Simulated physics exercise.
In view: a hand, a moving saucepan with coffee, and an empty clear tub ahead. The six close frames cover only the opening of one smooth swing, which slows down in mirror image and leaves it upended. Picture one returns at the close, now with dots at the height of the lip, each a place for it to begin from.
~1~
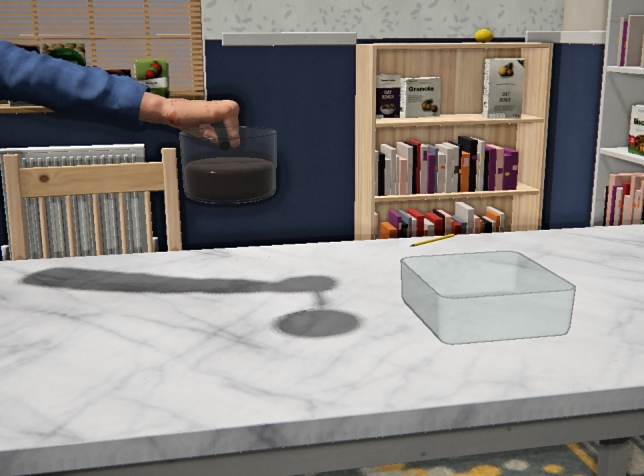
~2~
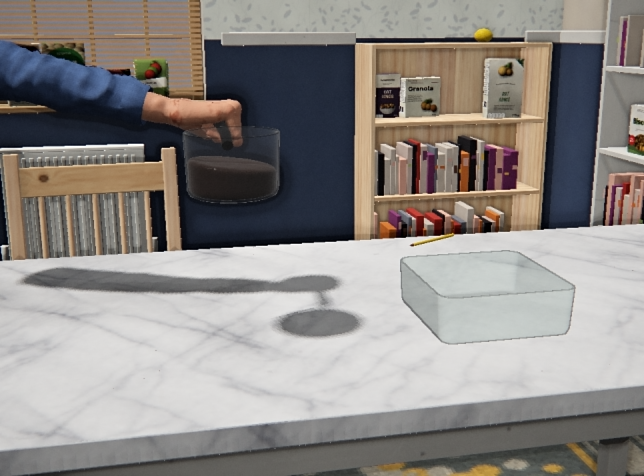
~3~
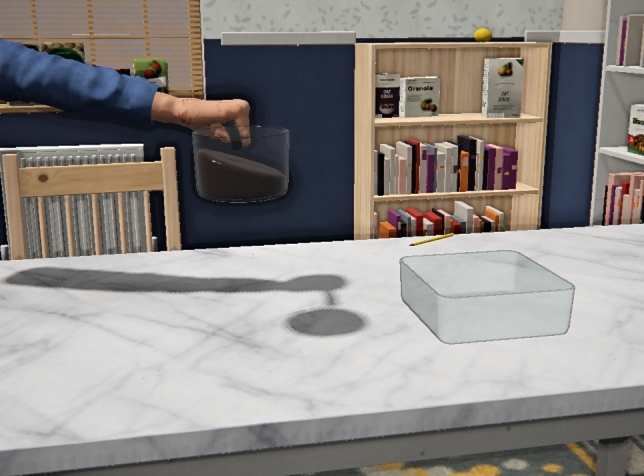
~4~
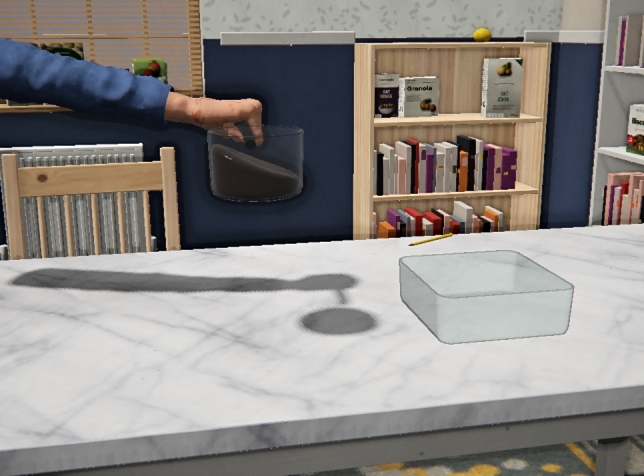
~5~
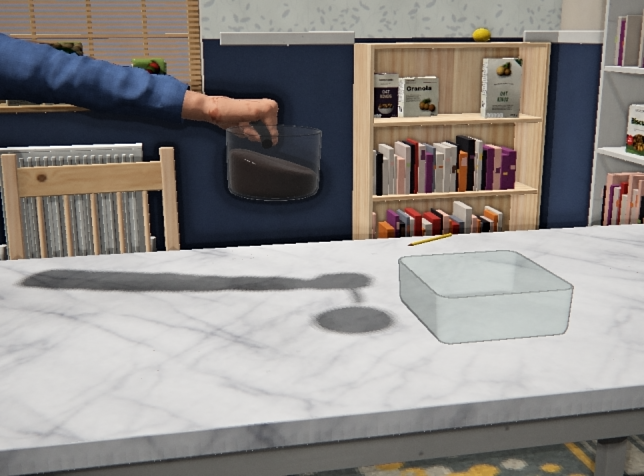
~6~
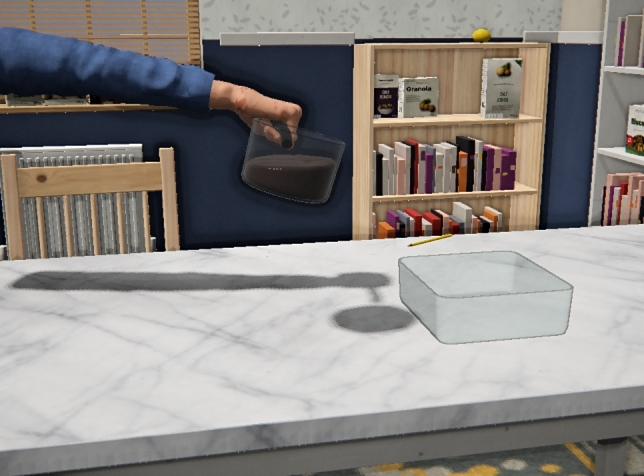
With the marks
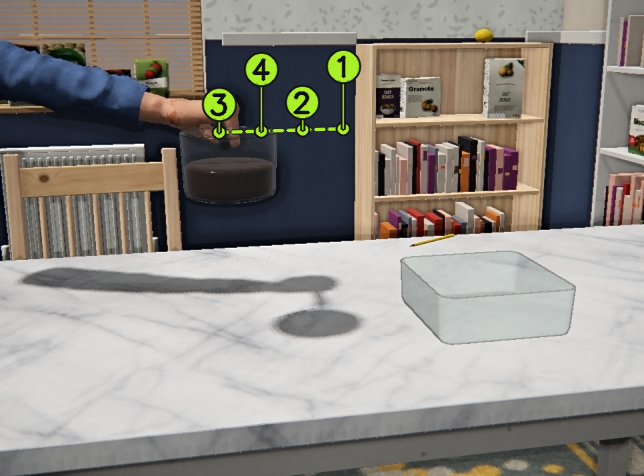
A hand in a blue sleeve holds a clear container of dark brown liquid above a white marble table, seen from a fixed, slightly raised view across a room. An empty clear tub sits at right on the table, before a wooden chair, navy wall and bookshelves. The hand carries the container rightward, the liquid sloping inside, then tilts it slightly rightward as its shadow slides across the marble.
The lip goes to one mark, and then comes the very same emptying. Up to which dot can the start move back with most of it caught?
I would pick dot 2.
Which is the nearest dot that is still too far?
That is dot 4.
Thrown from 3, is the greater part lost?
Yes.
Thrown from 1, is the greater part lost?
No, not at all.
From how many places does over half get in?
Two of the four.
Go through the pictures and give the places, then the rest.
Upright, lip at (274, 130); tub from (438, 344) to (568, 333); nothing has left yet.
Upright, lip at (277, 130); nothing has left yet.
Upright, lip at (286, 130); nothing has left yet.
Upright, lip at (300, 129); nothing has left yet.
Upright, lip at (318, 130); nothing has left yet.
Tipped about 16°, lip at (342, 142); nothing has left yet.
On the marked copy, 1 at (343, 128); 2 at (302, 130); 3 at (219, 132); 4 at (261, 131).
If 1 is chosen, about 68 % lands in the tub, 6 % falls short and 26 % goes beside or beyond.
If 2 is chosen, about 64 % lands in the tub, 14 % falls short and 22 % goes beside or beyond.
If 3 is chosen, about 0 % lands in the tub, 100 % falls short.
If 4 is chosen, about 24 % lands in the tub, 69 % falls short and 7 % goes beside or beyond.
